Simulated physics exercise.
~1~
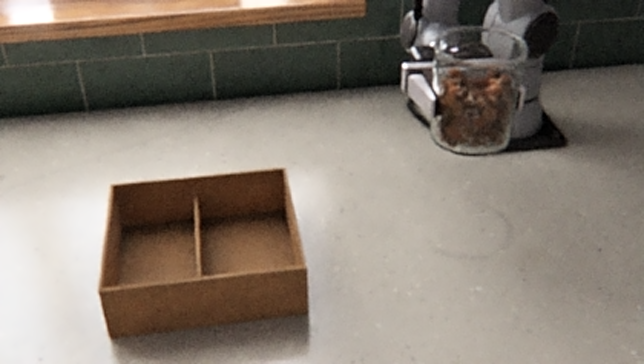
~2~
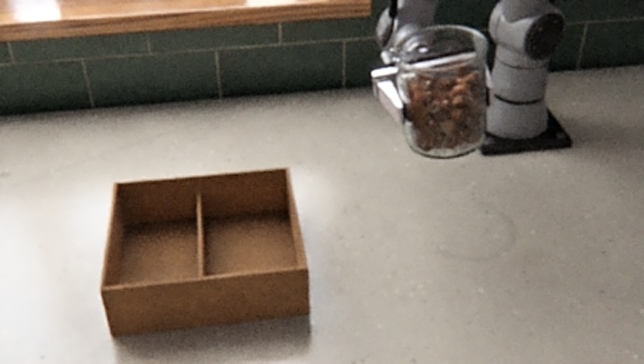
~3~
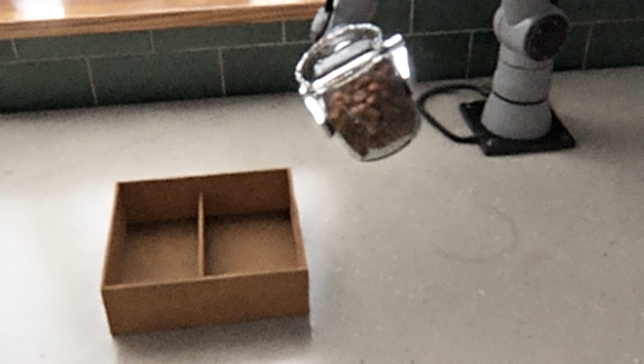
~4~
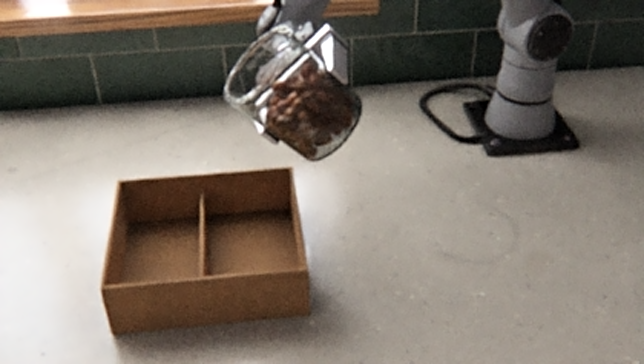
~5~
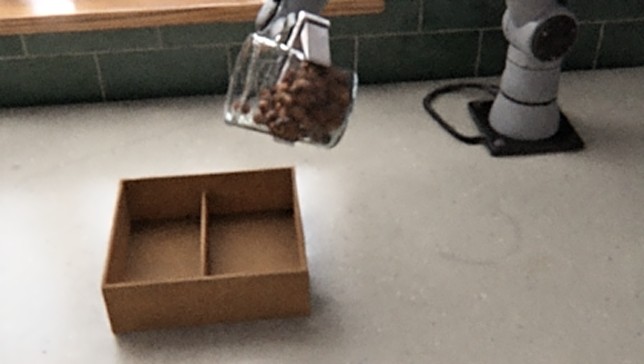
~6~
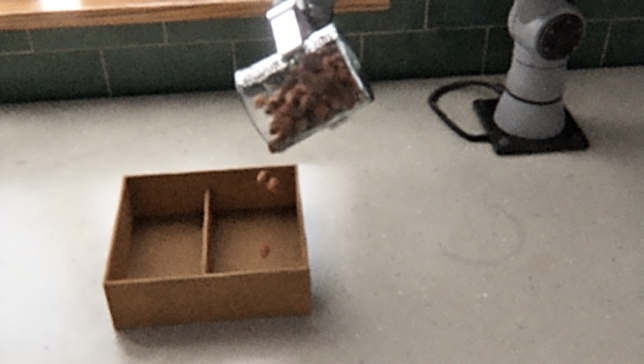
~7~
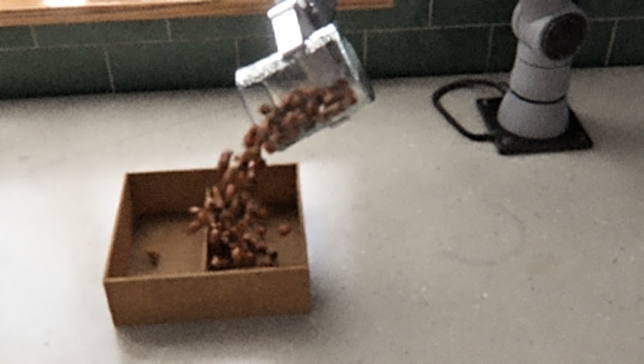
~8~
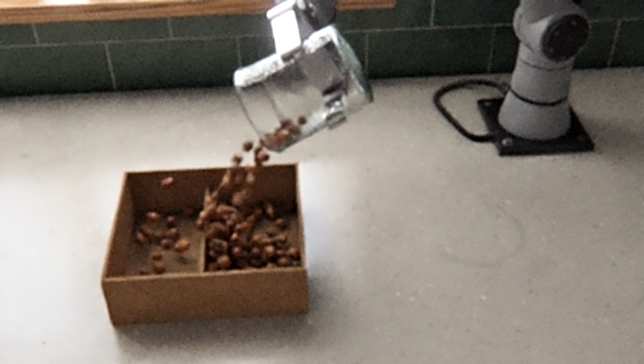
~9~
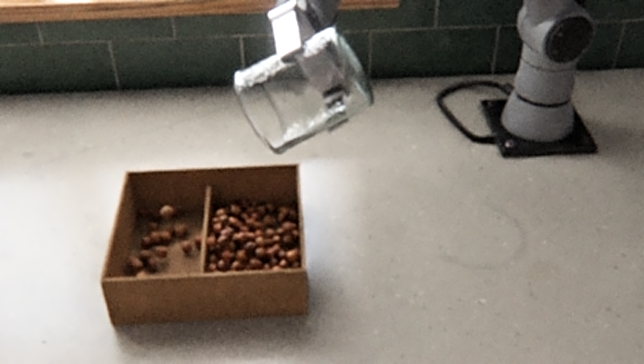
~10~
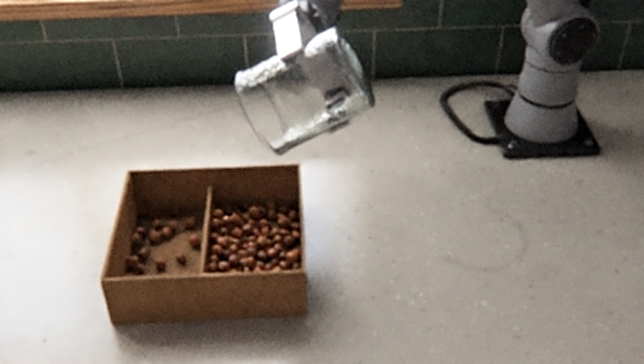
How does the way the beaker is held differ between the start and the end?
At the start the beaker is held upright with the hazelnuts inside. By the end it is tipped over on its side above the box, empty.
Robot arm carrying a glass beaker of hazelnuts left and tipping them into a divided box, most landing in the right compartment.
